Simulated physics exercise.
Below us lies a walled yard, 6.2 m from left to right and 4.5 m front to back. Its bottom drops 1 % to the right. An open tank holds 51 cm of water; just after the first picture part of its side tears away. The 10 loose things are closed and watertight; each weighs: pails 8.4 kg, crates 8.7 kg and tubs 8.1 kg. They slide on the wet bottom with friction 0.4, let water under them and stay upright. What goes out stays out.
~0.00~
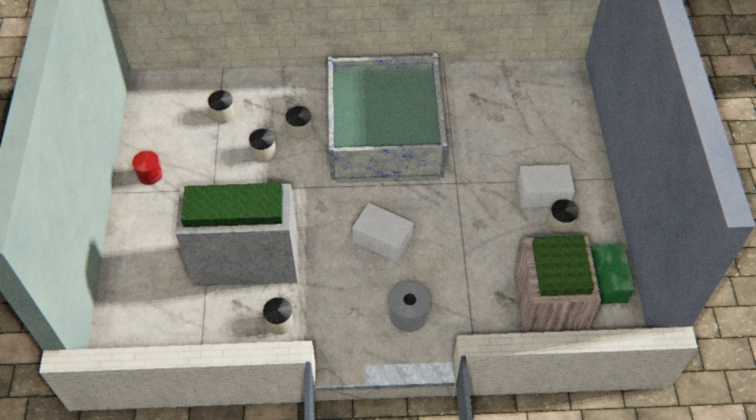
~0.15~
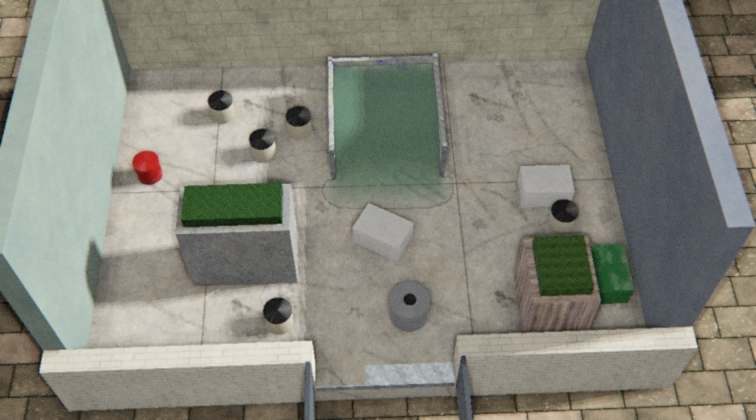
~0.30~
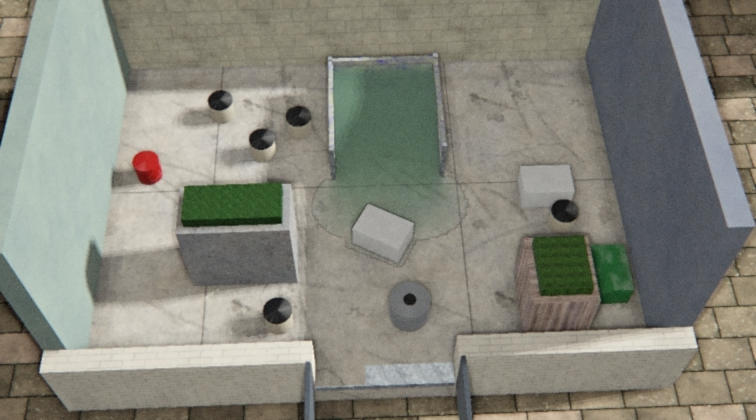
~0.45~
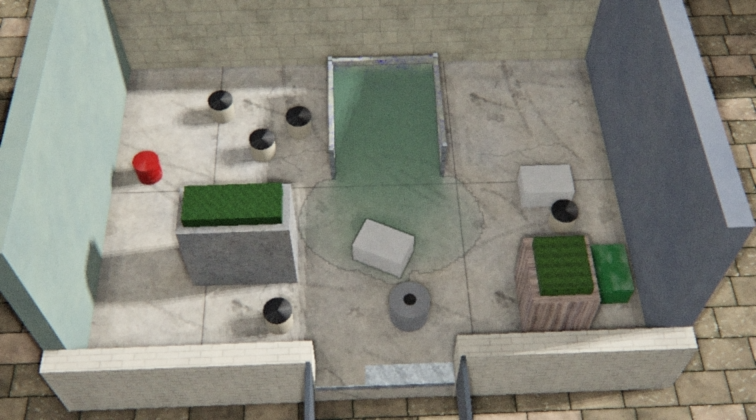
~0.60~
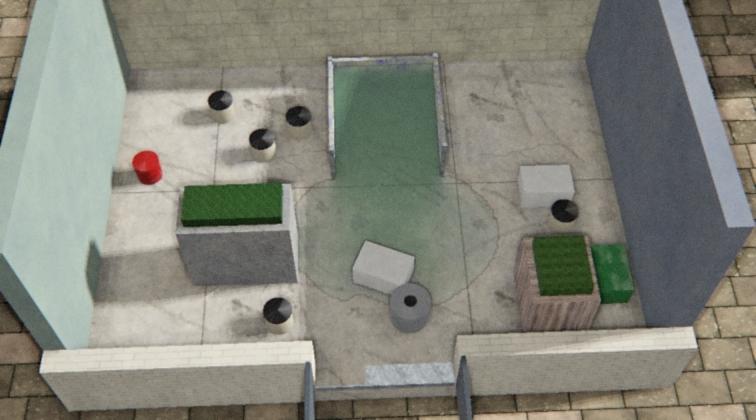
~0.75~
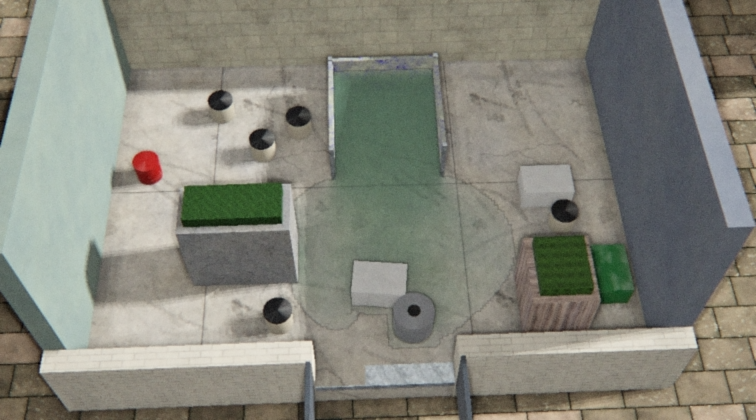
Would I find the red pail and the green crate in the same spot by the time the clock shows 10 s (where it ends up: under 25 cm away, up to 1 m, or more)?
Red pail barely shifts; green crate ends far away.
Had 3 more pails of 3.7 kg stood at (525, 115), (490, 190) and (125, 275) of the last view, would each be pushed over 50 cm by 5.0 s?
In that order: Under, less, short of it.
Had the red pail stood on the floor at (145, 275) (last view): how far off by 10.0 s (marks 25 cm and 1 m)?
It stays put.
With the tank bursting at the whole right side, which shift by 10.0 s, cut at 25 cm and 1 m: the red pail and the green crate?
Then the red pail barely shifts, the green crate moves a short way.
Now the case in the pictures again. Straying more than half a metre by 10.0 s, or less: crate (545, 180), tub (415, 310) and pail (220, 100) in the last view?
In that order: Short of it, past it, under.
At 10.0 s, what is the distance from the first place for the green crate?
About 250 cm.
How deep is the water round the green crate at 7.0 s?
About 2 cm.
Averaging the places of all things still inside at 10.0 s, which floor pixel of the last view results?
Around (360, 176).
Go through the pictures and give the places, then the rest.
In the first picture, the red pail at (145, 161) rests on the ground; the green crate at (611, 267), on the bottom; water covers 1.9 m2; 0 of 10 have shifted.
In the second picture, the red pail at (145, 161), on the bottom; the green crate at (611, 267), on the bottom; water covers 2.5 m2; 0 of 10 have shifted.
In the third picture, the red pail at (145, 161), on the bottom; the green crate at (611, 267) rests on the ground; 3.2 m2 under water; 0 of 10 have shifted.
In the fourth picture, the red pail at (145, 161), on the bottom; the green crate at (611, 267), on the bottom; water covers 4.1 m2; 1 of 10 have shifted.
In the fifth picture, the red pail at (145, 161), on the bottom; the green crate at (611, 267) rests on the ground; water covers 5.3 m2; 1 of 10 have shifted.
In the sixth picture, the red pail at (145, 161) rests on the ground; the green crate at (611, 267) rests on the ground; 6.4 m2 under water; 2 of 10 have shifted.
After 2.0 s the red pail is near (145, 161), 0.0 m from its start, aground; the green crate is near (612, 267), 0.0 m from its start, aground; 2 of 10 are out; 0 afloat.
After 4.5 s the red pail is near (145, 161), 0.0 m from its start, aground; the green crate is near (609, 221), 0.6 m from its start, afloat; 2 of 10 are out; 1 afloat.
After 7.0 s the red pail is near (145, 161), 0.0 m from its start, aground; the green crate is near (582, 115), 2.2 m from its start, aground; 2 of 10 are out; 0 afloat.
After 10.0 s the red pail is near (145, 161), 0.0 m from its start, aground; the green crate is near (579, 109), 2.3 m from its start, aground; 2 of 10 are out; 0 afloat.
